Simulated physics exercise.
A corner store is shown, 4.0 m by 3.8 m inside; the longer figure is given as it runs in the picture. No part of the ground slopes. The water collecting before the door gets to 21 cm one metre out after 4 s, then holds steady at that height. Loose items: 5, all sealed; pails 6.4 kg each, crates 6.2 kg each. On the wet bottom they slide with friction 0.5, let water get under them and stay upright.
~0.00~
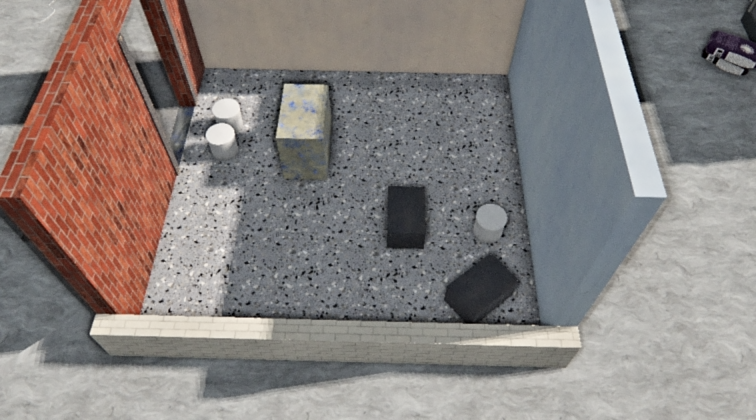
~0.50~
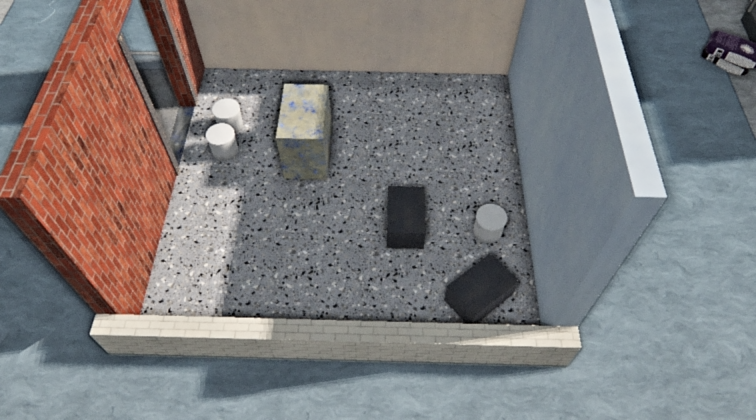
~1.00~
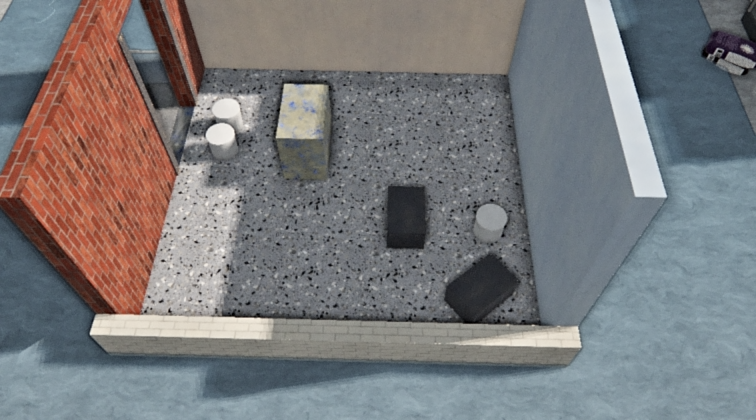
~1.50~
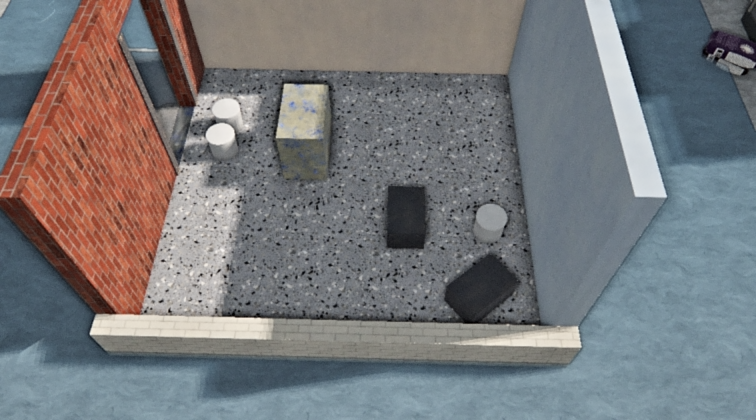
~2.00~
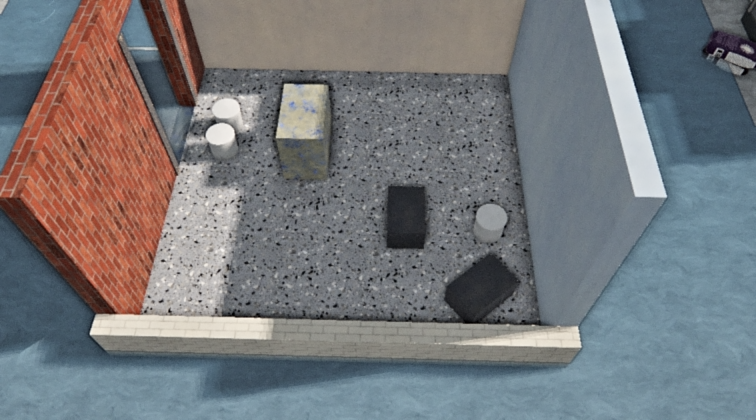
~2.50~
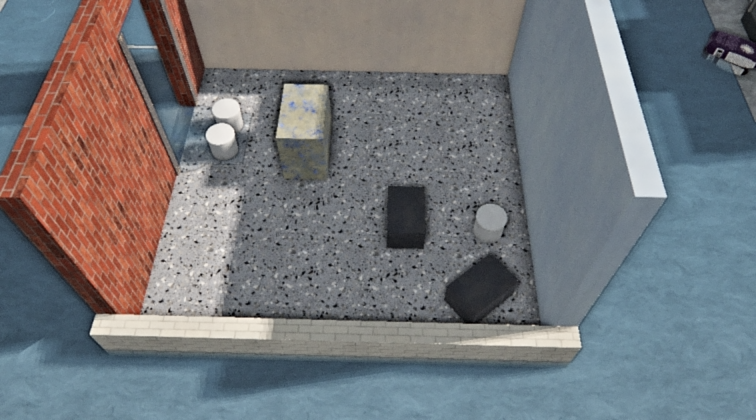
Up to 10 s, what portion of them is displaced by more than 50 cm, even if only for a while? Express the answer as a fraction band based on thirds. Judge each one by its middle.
The band is one third to two thirds.
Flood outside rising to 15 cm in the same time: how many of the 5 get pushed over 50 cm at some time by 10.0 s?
Result: 2.
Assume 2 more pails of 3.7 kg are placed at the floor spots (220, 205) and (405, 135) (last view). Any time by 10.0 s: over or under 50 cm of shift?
Inside the limit, then inside the limit.
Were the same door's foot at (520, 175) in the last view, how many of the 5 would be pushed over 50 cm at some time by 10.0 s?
In that case the number is 1.
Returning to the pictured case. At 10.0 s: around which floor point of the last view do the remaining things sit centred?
Around (436, 242).
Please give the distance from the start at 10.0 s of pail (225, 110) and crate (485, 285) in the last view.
300 cm and 30 cm respectively.
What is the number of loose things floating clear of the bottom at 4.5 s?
By my count, 0.
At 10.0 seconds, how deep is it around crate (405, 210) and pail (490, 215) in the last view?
Depth approx. 6 cm / 10 cm.
After 3.5 s 0 of 5 are over 50 cm from their spots; 0 afloat.
After 4.5 s 2 of 5 are over 50 cm from their spots; 0 afloat.
After 7.0 s 2 of 5 are over 50 cm from their spots; 0 afloat.
After 10.0 s 2 of 5 are over 50 cm from their spots, and 2 have been at some point; 4 afloat.
